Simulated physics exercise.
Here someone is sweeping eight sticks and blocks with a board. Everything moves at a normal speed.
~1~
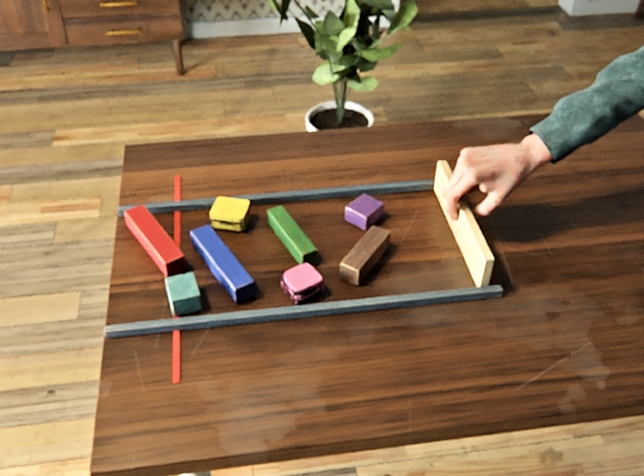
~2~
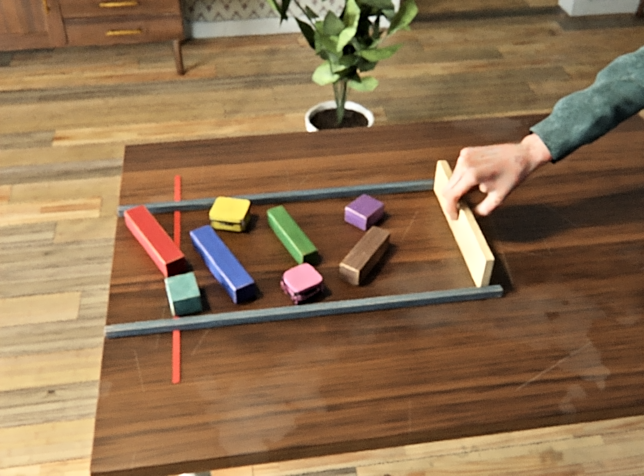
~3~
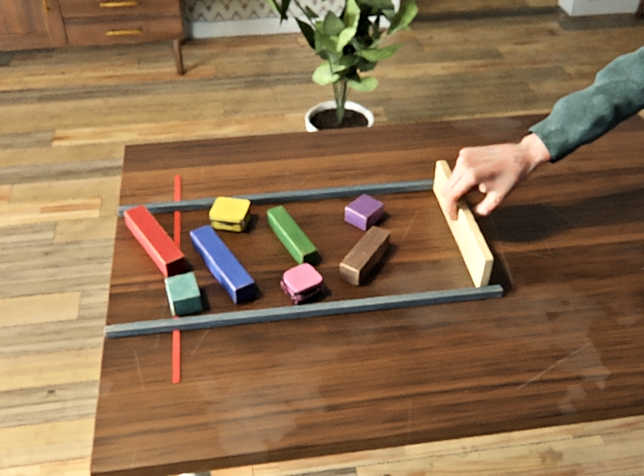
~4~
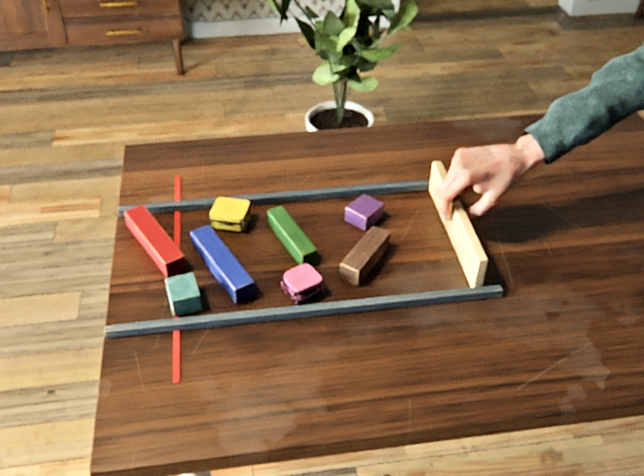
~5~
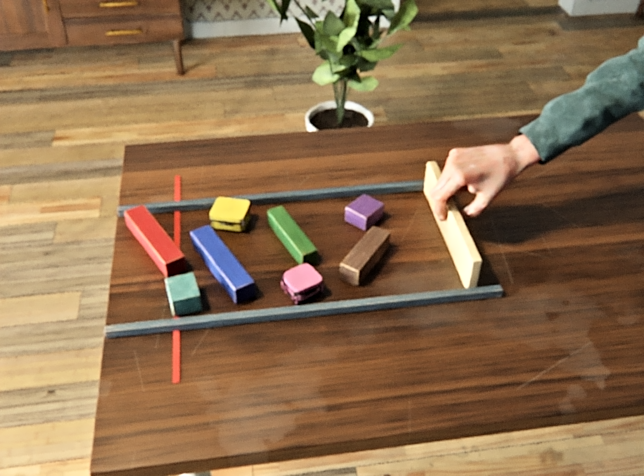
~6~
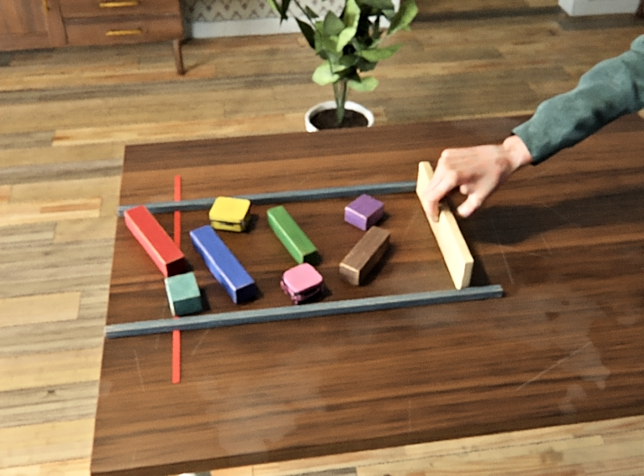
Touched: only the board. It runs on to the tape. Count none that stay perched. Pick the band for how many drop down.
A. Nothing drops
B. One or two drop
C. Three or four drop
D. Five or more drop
B, one or two drop.
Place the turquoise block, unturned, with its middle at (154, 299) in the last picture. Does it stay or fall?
Placed there, it goes off the edge.
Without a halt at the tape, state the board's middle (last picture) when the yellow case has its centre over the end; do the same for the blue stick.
Near (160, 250), then near (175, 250).
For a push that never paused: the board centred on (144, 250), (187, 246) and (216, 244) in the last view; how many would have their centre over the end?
Per position: 6 / 2 / 0.
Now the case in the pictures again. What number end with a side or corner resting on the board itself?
The count is 2.
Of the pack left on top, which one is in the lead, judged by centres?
Looking at the middles, it's the blue stick.
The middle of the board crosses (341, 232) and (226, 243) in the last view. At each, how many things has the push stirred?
First 2 and then 8.
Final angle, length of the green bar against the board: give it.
Around 10 degrees.
A little later, none off yet; red stick at rest near (155, 240); turquoise block at rest near (184, 295); blue stick at rest near (222, 263).
When it is over, the number that fall off is one or two; down, turquoise block and red stick.
